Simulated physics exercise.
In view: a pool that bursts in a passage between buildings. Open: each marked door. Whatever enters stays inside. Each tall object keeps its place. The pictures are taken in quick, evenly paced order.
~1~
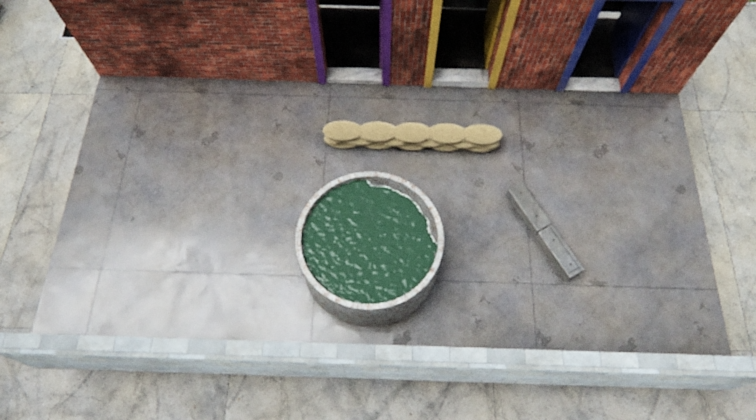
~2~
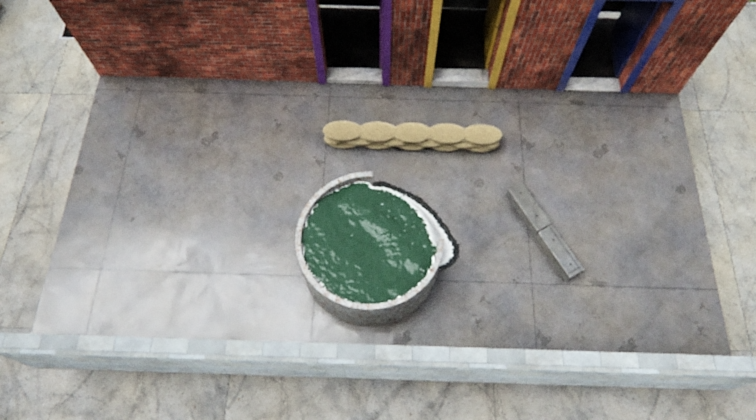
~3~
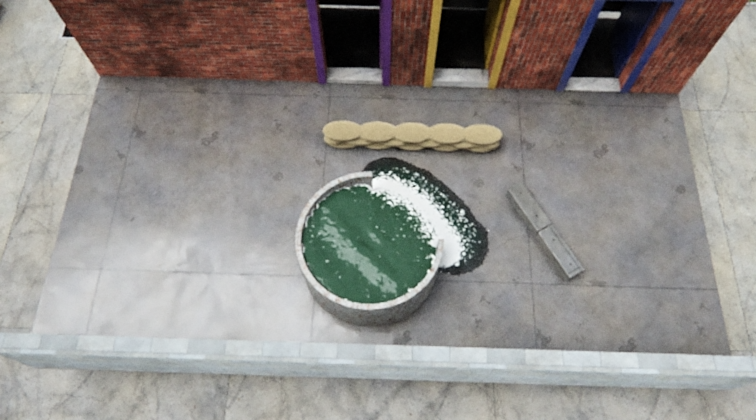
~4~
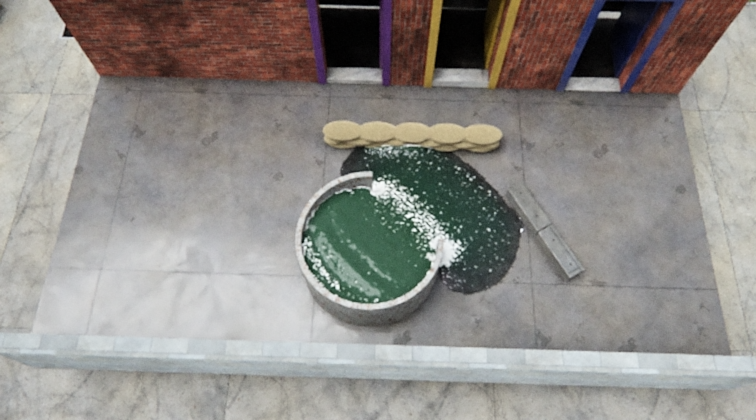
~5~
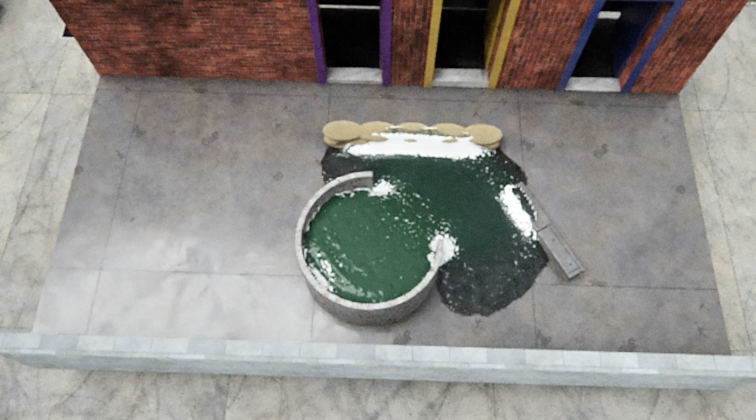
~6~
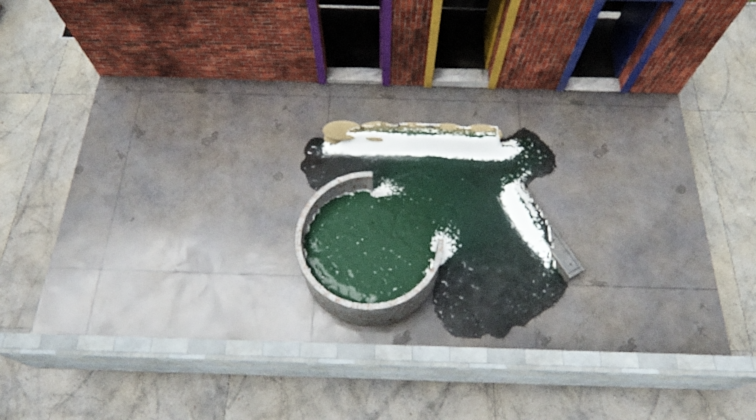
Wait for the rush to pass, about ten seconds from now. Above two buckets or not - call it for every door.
Blue door: Above two buckets; purple door: Not above two buckets; yellow door: Not above two buckets.
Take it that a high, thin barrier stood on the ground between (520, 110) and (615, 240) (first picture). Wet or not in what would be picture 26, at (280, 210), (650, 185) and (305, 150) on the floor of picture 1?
Submerged, untouched, submerged.
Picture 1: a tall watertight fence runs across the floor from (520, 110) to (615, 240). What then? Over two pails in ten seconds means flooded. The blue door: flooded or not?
Door by door: Blue door falls short.
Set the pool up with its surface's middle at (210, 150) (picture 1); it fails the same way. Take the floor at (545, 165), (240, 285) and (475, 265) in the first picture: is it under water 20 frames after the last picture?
One after the other: Wet, no water, awash.
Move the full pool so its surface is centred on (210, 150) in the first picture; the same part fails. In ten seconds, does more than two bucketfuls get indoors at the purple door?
Then - purple door runs past the limit.
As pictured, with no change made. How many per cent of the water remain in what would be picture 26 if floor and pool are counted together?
I'd say roughly 72 percent.
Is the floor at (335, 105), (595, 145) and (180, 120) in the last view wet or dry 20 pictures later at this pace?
First spot not wet, second soaked, third soaked.
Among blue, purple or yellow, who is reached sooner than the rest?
Answer: The door marked blue.
A moment on, water covers 30 % of the floor; the blue door under two buckets in, the purple door not reached, the yellow door not reached.
Next, water covers 45 % of the floor; the blue door over two buckets in, the purple door not reached, the yellow door wet at the sill, nothing in.
Then, water covers 60 % of the floor; the blue door far over two buckets in, the purple door not reached, the yellow door wet at the sill, nothing in.
Later, water covers 65 % of the floor; the blue door far over two buckets in, the purple door not reached, the yellow door wet at the sill, nothing in.
In the end, water covers 60 % of the floor; the blue door far over two buckets in, the purple door wet at the sill, nothing in, the yellow door wet at the sill, nothing in.
